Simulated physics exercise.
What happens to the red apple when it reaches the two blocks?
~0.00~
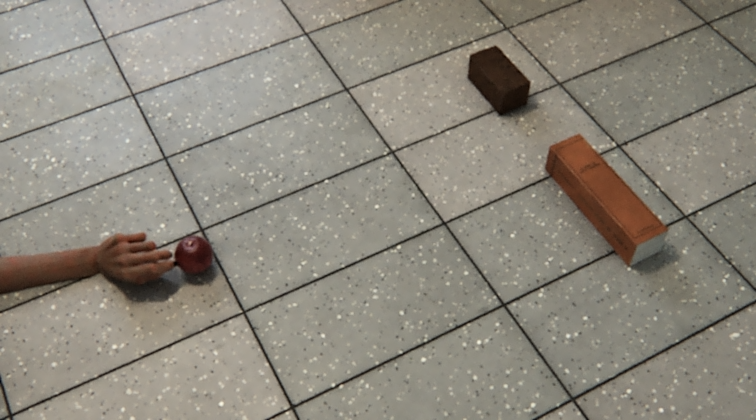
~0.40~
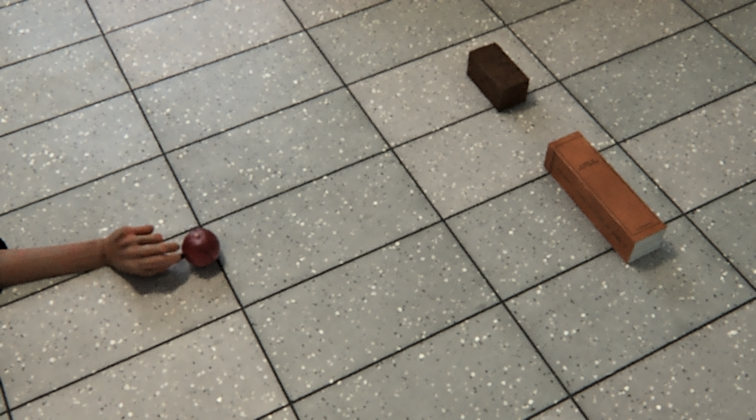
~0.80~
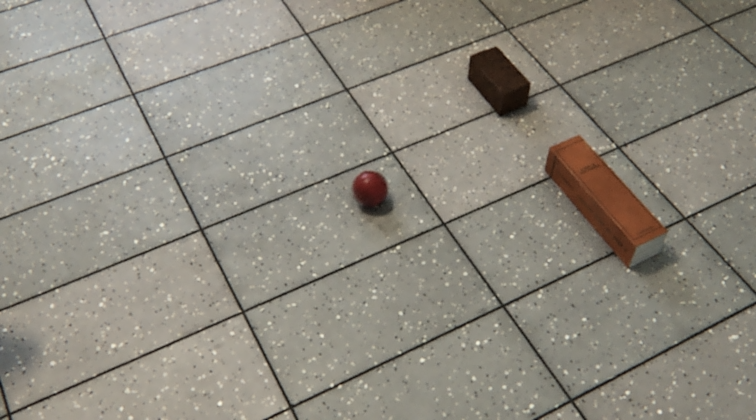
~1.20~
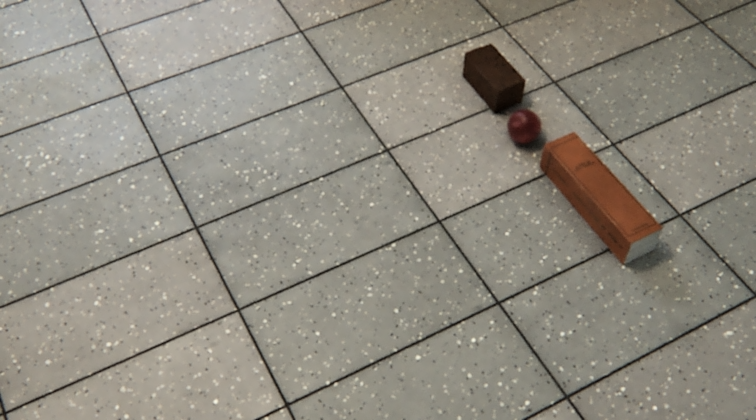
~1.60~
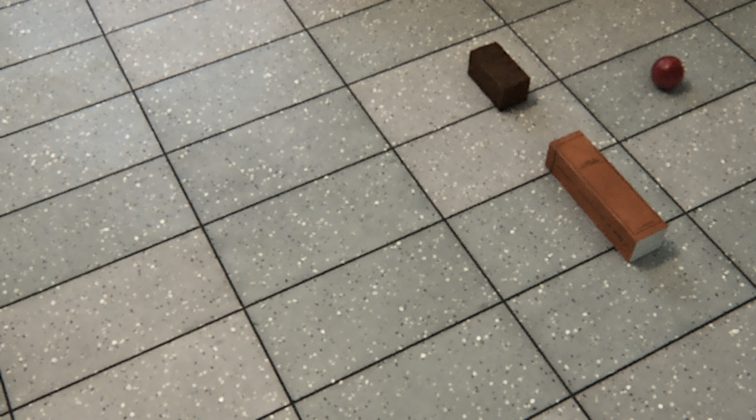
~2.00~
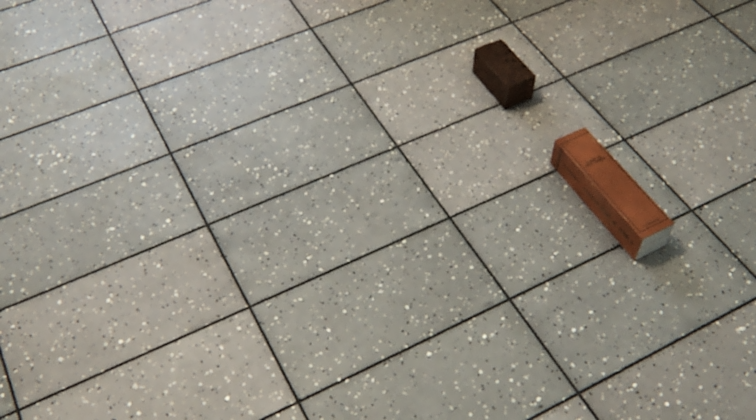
It rolls through the gap between the dark brown block and the orange one, then continues on until it is out of view.
